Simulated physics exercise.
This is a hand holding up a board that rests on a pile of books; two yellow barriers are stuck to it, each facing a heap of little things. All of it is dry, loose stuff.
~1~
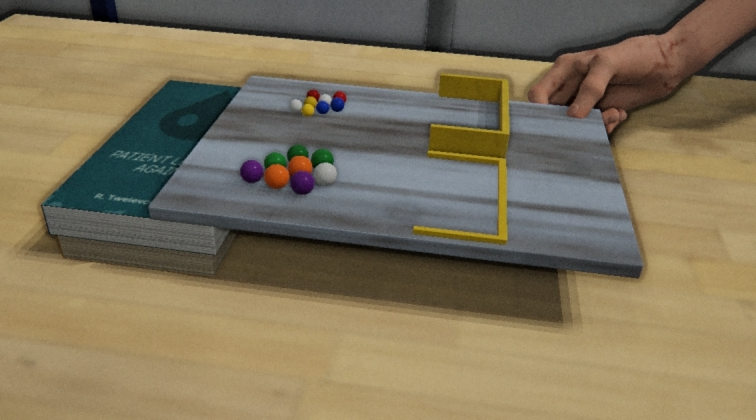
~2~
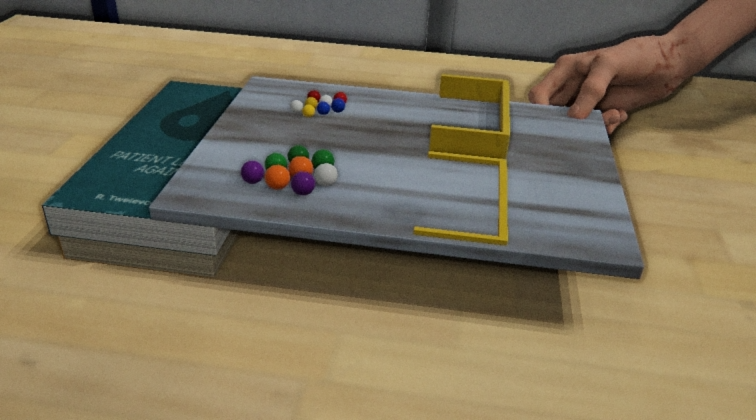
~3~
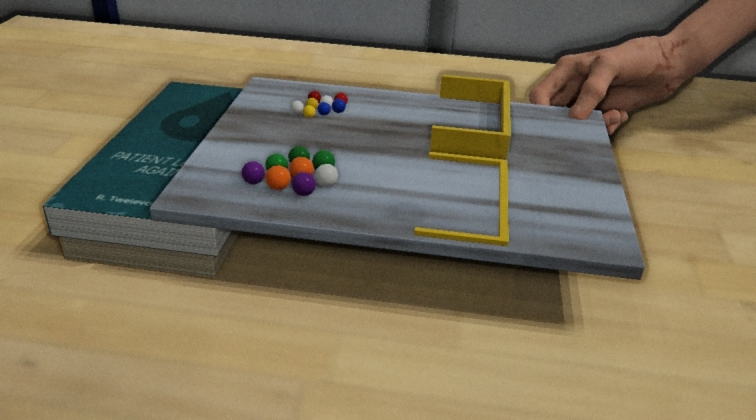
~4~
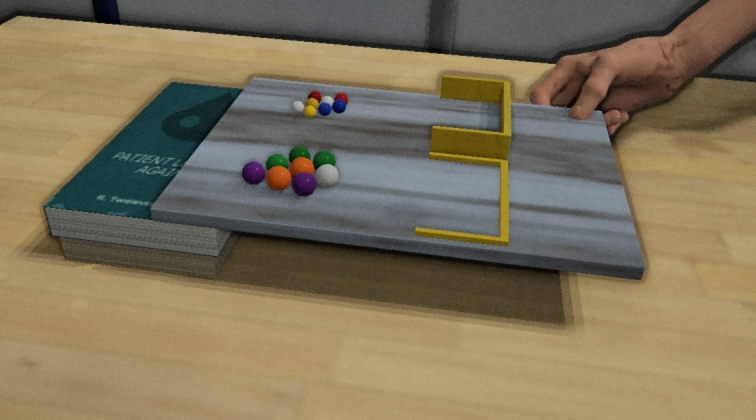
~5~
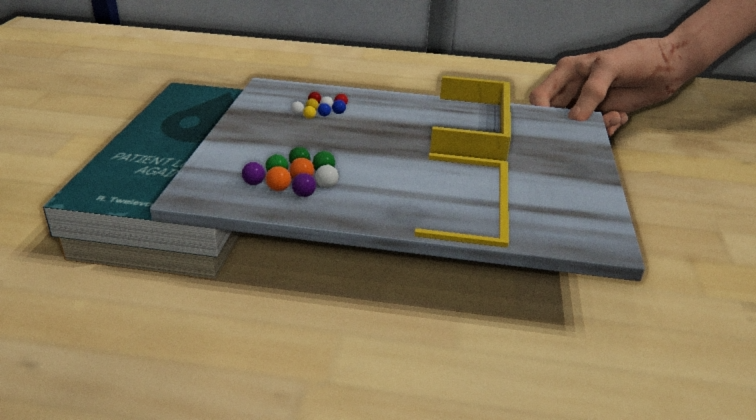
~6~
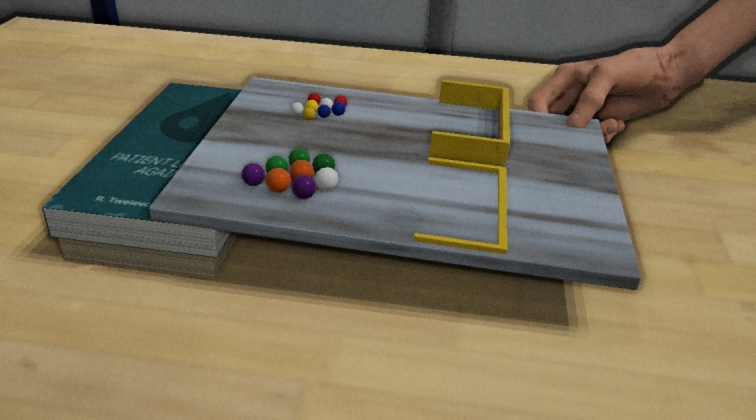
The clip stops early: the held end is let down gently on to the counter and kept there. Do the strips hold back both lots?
Front batch: Not stopped; back batch: Stopped.
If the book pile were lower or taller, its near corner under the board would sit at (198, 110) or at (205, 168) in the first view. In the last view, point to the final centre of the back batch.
Near (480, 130) in the first try and near (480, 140) in the second.
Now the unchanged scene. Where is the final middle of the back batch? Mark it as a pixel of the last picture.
I'd put it somewhere close to (488, 159).
Then, 0.34 s past the last view, board sloping at 8°; front batch on its way down; back batch on its way down.
Then, 0.64 s past the last view, board resting at 10°; front batch on its way down; back batch on its way down.
Then, 0.89 s past the last view, board resting at 10°; front batch about two thirds past its bar; back batch has reached its bar.
Finally, board resting at 10°; front batch about two thirds past its bar; back batch gathered behind its bar.
